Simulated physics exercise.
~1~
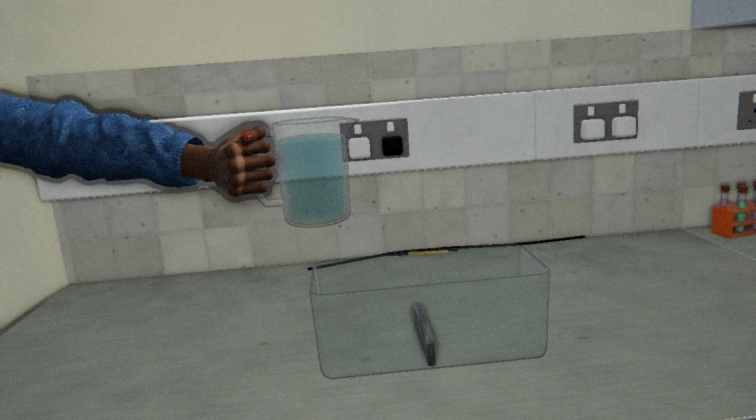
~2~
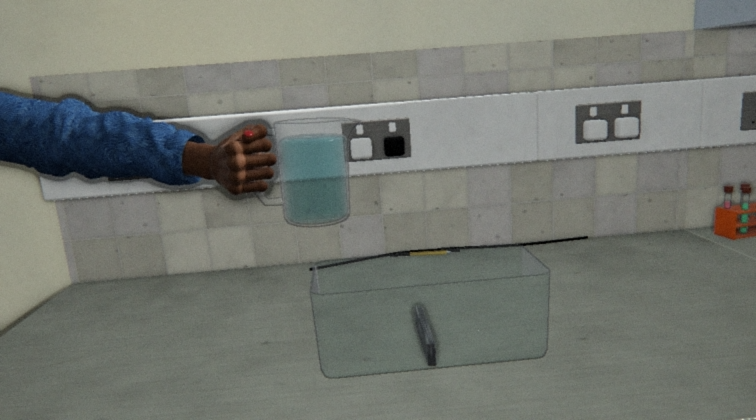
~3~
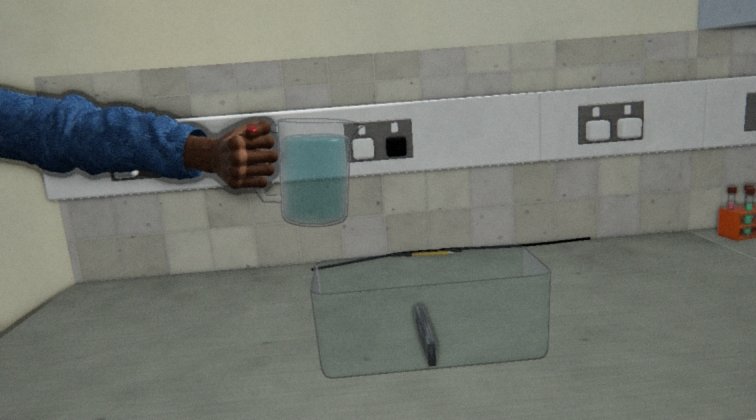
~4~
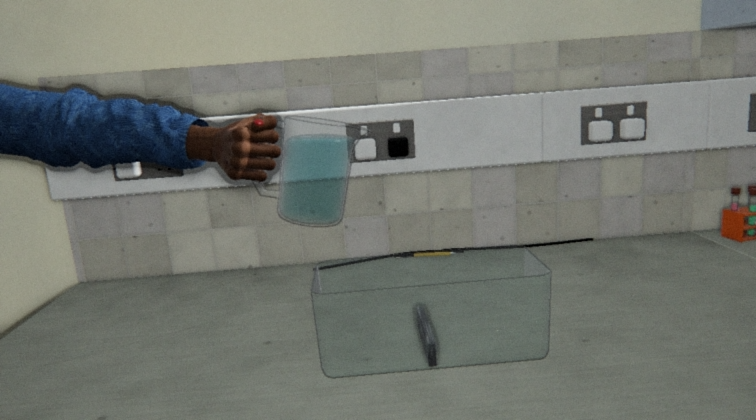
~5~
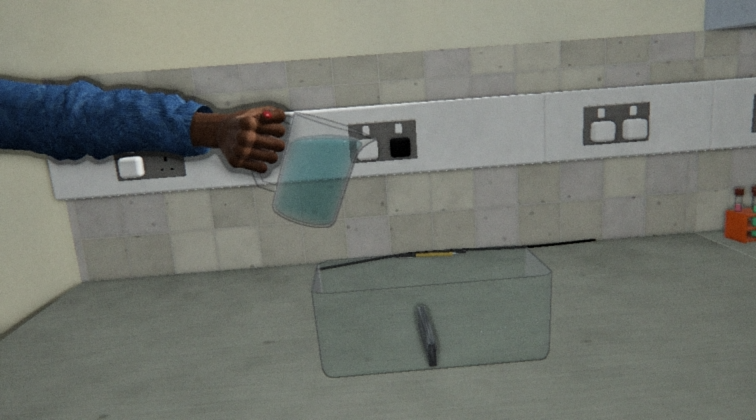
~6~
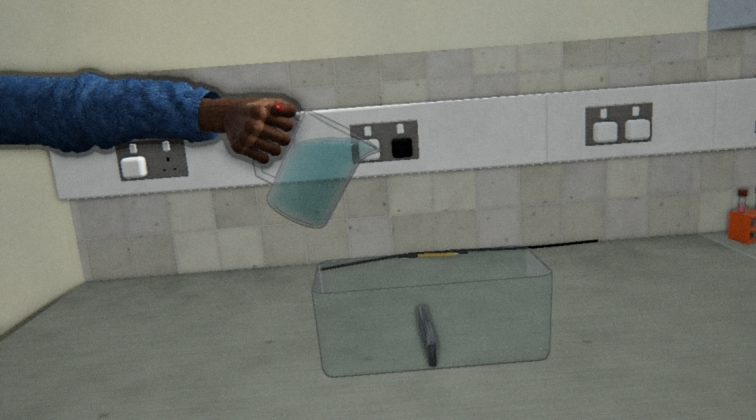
On a grey counter against a tiled wall with sockets, a hand in a blue sleeve holds a clear jug of blue liquid upright above a long, see-through basin. The hand then tilts the jug to the right, slightly at first and then further, and the liquid shifts toward its lower edge.
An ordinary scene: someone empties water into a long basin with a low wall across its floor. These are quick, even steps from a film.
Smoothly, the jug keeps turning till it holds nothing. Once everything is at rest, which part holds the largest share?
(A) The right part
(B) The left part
The right part.
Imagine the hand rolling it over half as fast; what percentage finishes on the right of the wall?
It comes to around 70 per cent.
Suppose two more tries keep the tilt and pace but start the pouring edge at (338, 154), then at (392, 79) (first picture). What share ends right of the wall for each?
About 15 per cent, then about 85 per cent.
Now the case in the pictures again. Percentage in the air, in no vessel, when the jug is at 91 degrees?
Near 20 in a hundred.
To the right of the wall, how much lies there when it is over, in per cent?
That works out to roughly 65 percent.
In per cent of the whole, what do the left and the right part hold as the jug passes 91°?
About 0 per cent on the left and 10 on the right.
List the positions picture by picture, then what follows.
In the first frame, tilt 0°; pouring edge (360, 118); surface from (277, 140) to (345, 135); the long basin's rim runs from (312, 279) to (535, 258); the wall's top is at (424, 324).
In the second frame, tilt 1°; pouring edge (361, 120); surface from (278, 139) to (347, 136).
In the third frame, tilt 5°; pouring edge (366, 123); surface from (281, 138) to (349, 137).
In the fourth frame, tilt 12°; pouring edge (371, 130); surface from (285, 141) to (355, 137).
In the fifth frame, tilt 21°; pouring edge (377, 139); surface from (286, 154) to (364, 140).
In the sixth frame, tilt 31°; pouring edge (382, 150); surface from (284, 162) to (374, 142).
A moment on, the tilt is 91° and 68 per cent is still to pour, 0 is left of the wall and 11 right of it.
Next, the tilt is 106° and 21 per cent is still to pour, 15 is left of the wall and 44 right of it.
Then the tilt is 106° and 3 per cent is still to pour, 24 is left of the wall and 68 right of it.
Later the tilt is 106° and 0 per cent is still to pour, 29 is left of the wall and 69 right of it.
At rest 32 per cent lies left of the wall, 66 right of it and 1 outside.
